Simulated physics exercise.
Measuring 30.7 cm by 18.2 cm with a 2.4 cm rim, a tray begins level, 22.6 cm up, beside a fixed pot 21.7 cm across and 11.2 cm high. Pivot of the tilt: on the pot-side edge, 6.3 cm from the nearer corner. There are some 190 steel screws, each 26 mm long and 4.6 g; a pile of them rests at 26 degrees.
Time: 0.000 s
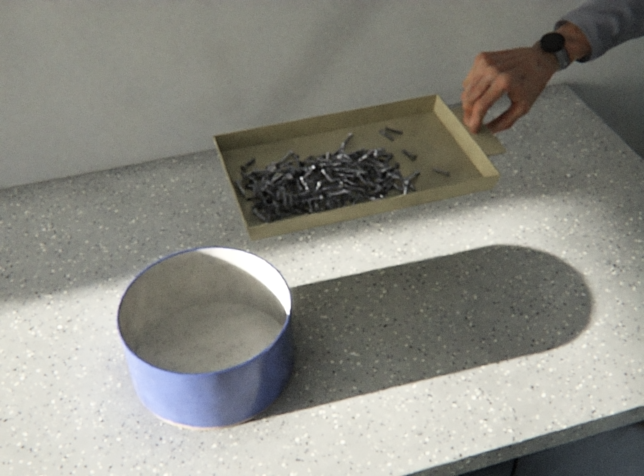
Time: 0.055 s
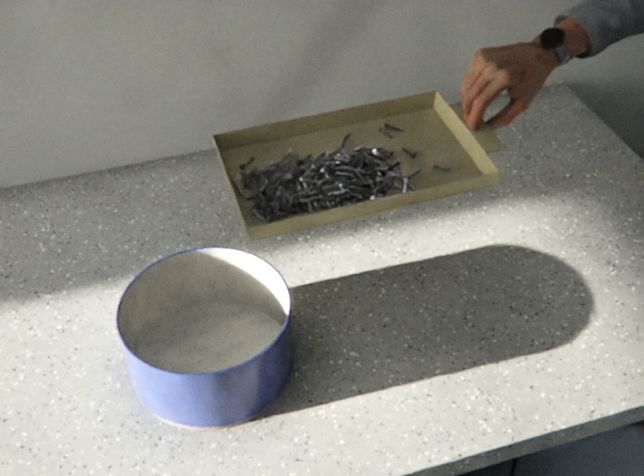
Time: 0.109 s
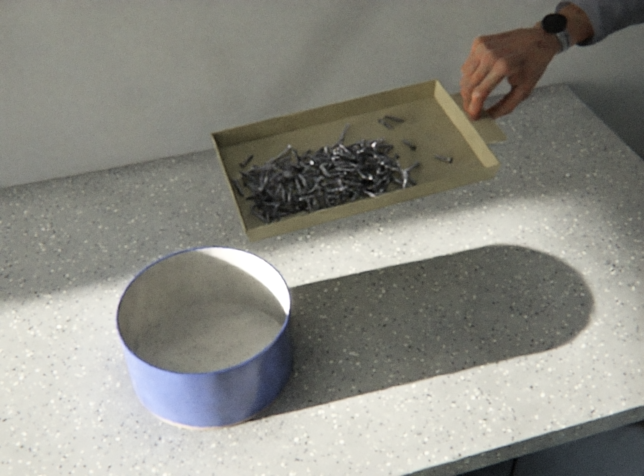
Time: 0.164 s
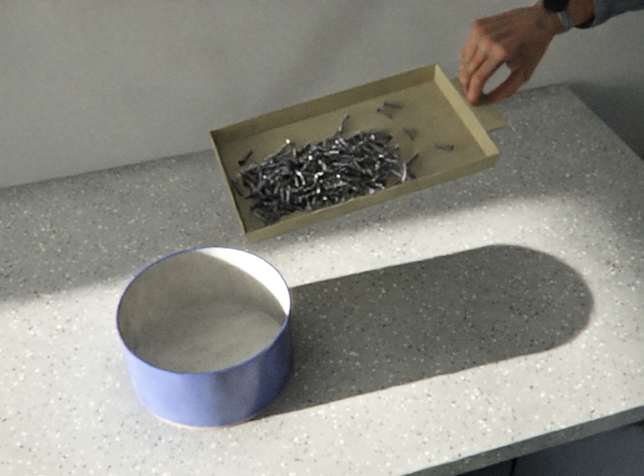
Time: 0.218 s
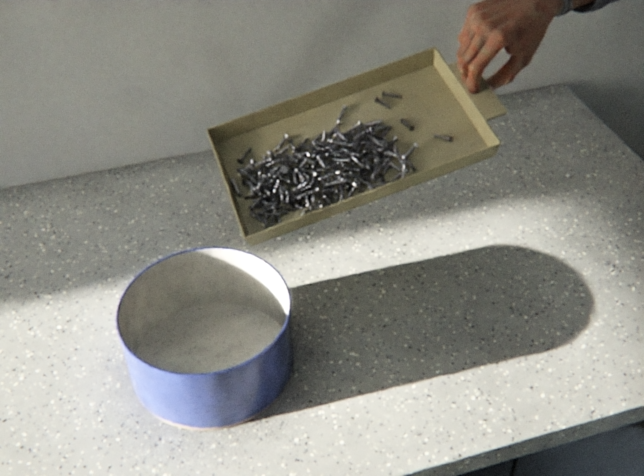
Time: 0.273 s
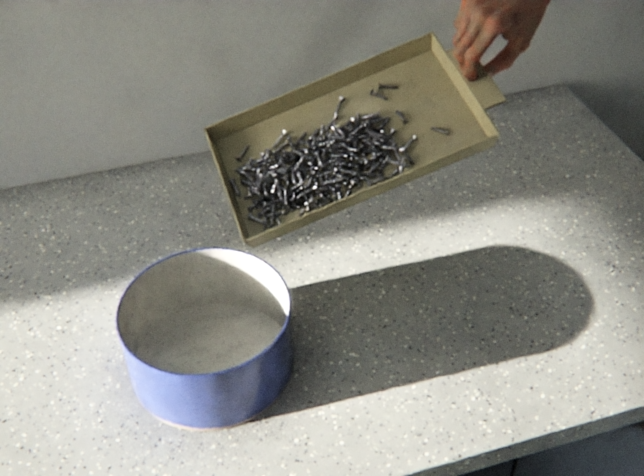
A hand with a dark wristwatch grips the right end of a shallow tan tray above a speckled pale grey tabletop, seen from above at an angle by a still camera. The tray holds a heap of dark metallic screws, and a round blue pot with a pale inside stands at lower left beside a long shadow. The hand lifts, tilting the tray moderately down toward the left, while the heap barely shifts.
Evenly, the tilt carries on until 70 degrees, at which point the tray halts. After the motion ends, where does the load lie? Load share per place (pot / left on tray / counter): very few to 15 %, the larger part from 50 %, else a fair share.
Pot: The larger part; tray: A fair share; counter: Very few.
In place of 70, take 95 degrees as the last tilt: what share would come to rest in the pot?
Near 100 %, then.
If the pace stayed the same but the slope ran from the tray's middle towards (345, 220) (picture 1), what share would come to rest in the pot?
30 %.
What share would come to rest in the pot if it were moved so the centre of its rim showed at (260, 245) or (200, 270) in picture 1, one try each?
That gives roughly 10 per cent and then 45 per cent.
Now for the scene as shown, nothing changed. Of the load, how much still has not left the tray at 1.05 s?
I'd say close to 60 per cent.
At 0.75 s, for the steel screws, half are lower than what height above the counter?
Height: Around 26 cm.
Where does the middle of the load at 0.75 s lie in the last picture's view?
Load centre, approx.: (260, 208) px.
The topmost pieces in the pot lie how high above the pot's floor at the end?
Roughly 2.0 centimetres.
After 0.56 s, tilt 45 degrees; the tray holds 100 %, the pot 0 %.
After 0.75 s, tilt 62 degrees; the tray holds 100 %, the pot 0 %.
After 1.05 s, tilt 70 degrees; the tray holds 60 %, the pot 25 %.
At rest (2.1 s), pot 75 %, tray 25 %, counter 0 %.
